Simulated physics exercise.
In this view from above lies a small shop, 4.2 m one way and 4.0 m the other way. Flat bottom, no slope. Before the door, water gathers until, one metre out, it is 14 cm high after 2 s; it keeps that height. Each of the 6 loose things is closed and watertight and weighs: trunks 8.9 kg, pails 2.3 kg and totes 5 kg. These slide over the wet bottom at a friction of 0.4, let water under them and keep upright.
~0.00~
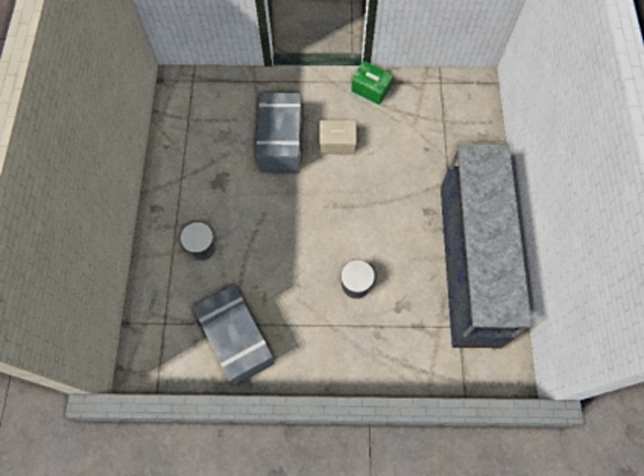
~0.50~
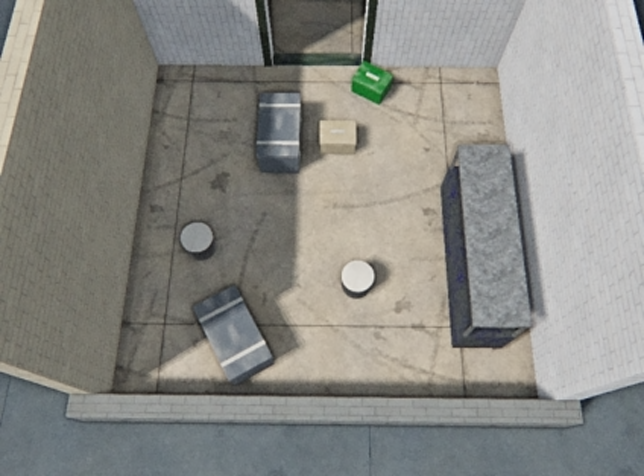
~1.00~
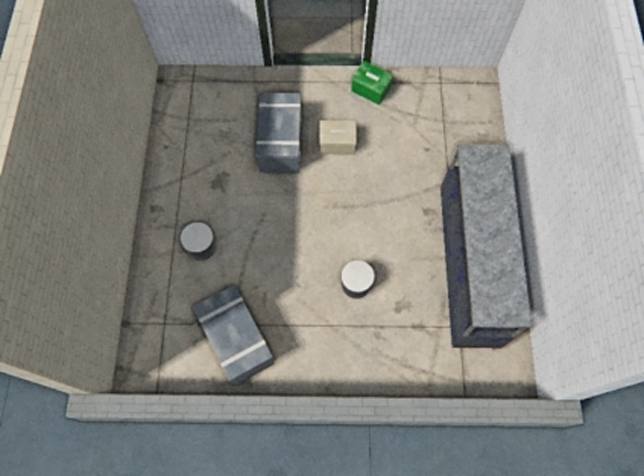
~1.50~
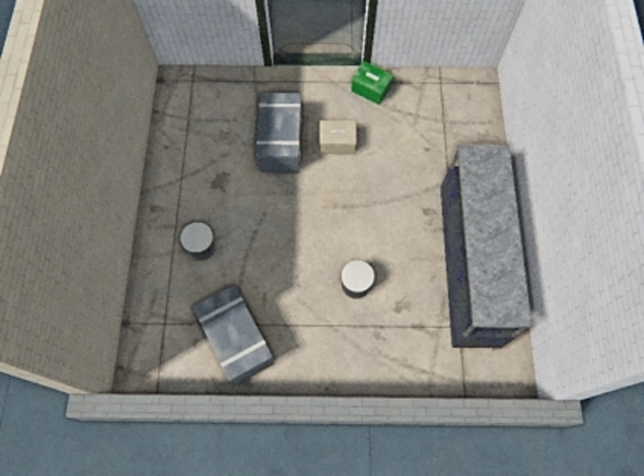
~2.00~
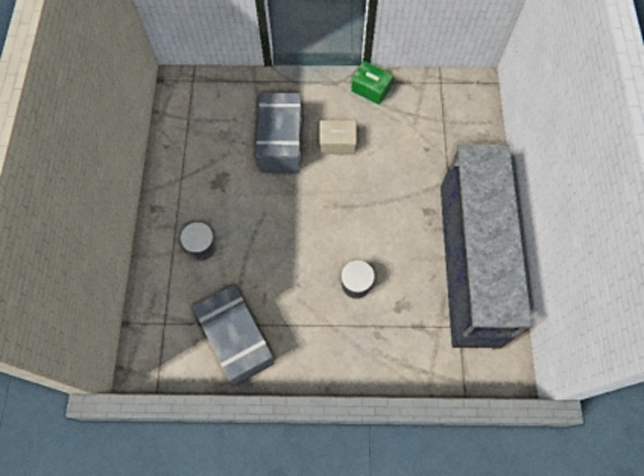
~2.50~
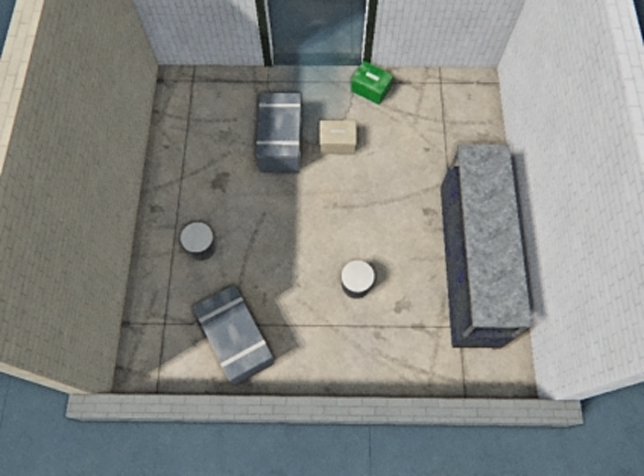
The clip opens on a walled, flat-floored space seen from above, with a green tote near the doorway, a small box, dark containers and two round pails. The ground outside turns bluish with water, which then reaches the doorway and spreads slightly inside, while the objects stay still.
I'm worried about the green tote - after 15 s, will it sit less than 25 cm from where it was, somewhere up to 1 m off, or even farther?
It'll show a moderate shift.
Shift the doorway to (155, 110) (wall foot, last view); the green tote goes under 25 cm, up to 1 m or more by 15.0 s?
Well, the green tote really gets moving far.
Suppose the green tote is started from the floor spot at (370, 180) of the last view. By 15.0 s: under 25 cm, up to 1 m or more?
What happens is it gets pushed a long way.
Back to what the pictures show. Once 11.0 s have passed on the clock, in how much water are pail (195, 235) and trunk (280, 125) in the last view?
Depth approx. 7 cm / 8 cm.
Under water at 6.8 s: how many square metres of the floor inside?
Roughly 14 m2.
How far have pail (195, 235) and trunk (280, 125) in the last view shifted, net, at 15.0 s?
They've ended up 60 cm and 150 cm away, in that order.
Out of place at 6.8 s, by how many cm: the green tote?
Displacement near 30 cm.
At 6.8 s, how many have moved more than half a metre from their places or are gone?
The answer is 4.
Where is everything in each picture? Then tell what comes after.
The green tote at (373, 77) rests on the ground; water covers 0.0 m2; 0 of 6 have shifted, in the first frame.
The green tote at (373, 77) rests on the ground; 0.0 m2 under water; 0 of 6 have shifted, in the second frame.
The green tote at (373, 77) rests on the ground; water covers 0.0 m2; 0 of 6 have shifted, in the third frame.
The green tote at (373, 77), on the bottom; water covers 0.0 m2; 0 of 6 have shifted, in the fourth frame.
The green tote at (373, 77), on the bottom; 0.2 m2 under water; 0 of 6 have shifted, in the fifth frame.
The green tote at (373, 77) rests on the ground; water covers 0.8 m2; 0 of 6 have shifted, in the sixth frame.
After 3.5 s the green tote is near (386, 81), 0.2 m from its start, aground; 0 afloat.
After 6.8 s the green tote is near (397, 84), 0.3 m from its start, aground; 5 afloat.
After 11.0 s the green tote is near (397, 84), 0.3 m from its start, aground; 4 afloat.
After 15.0 s the green tote is near (404, 109), 0.6 m from its start, afloat; 6 afloat.
